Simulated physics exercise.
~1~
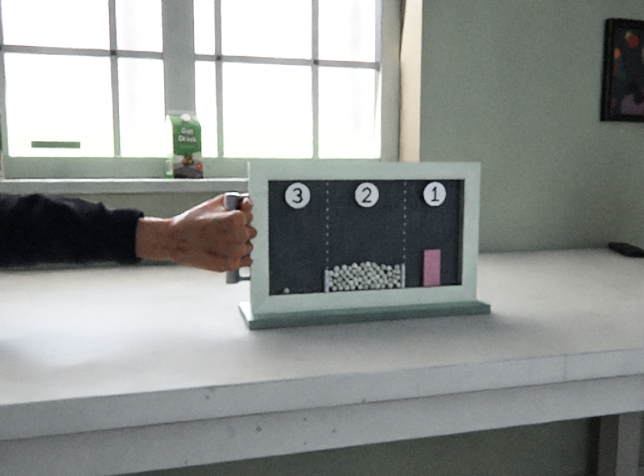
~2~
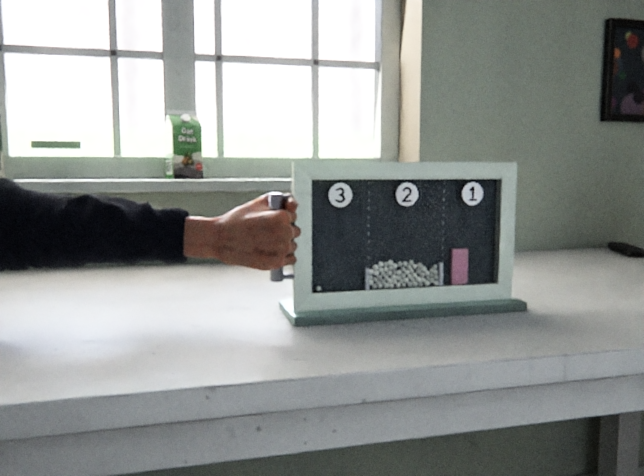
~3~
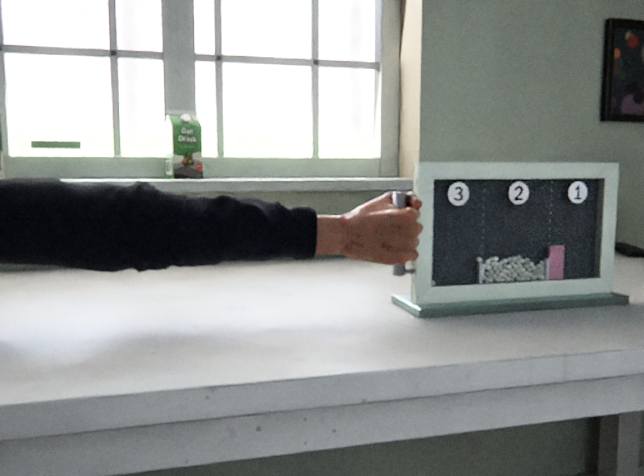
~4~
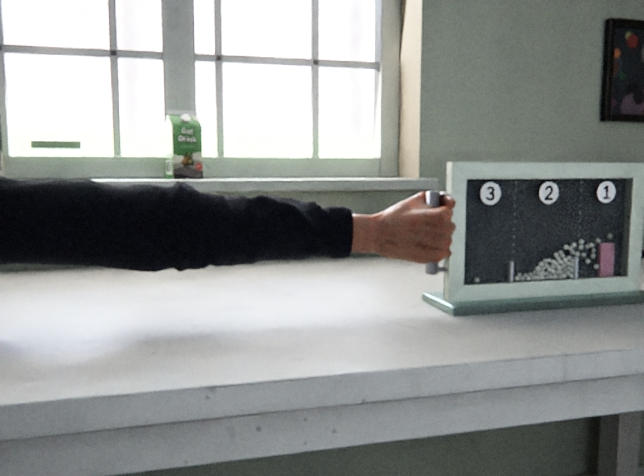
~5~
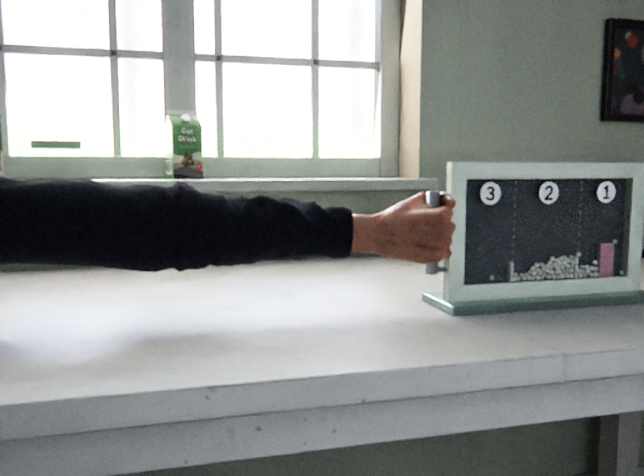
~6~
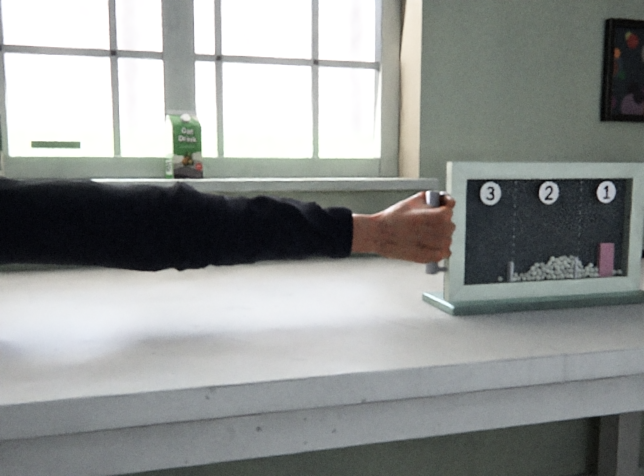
In this clip, a hand slides an upright framed case of white beads and a pink block rightward along a table, then stops. The beads surge right from the middle strip, some spilling toward the block, and settle mostly in the middle strip, with some in the right strip.
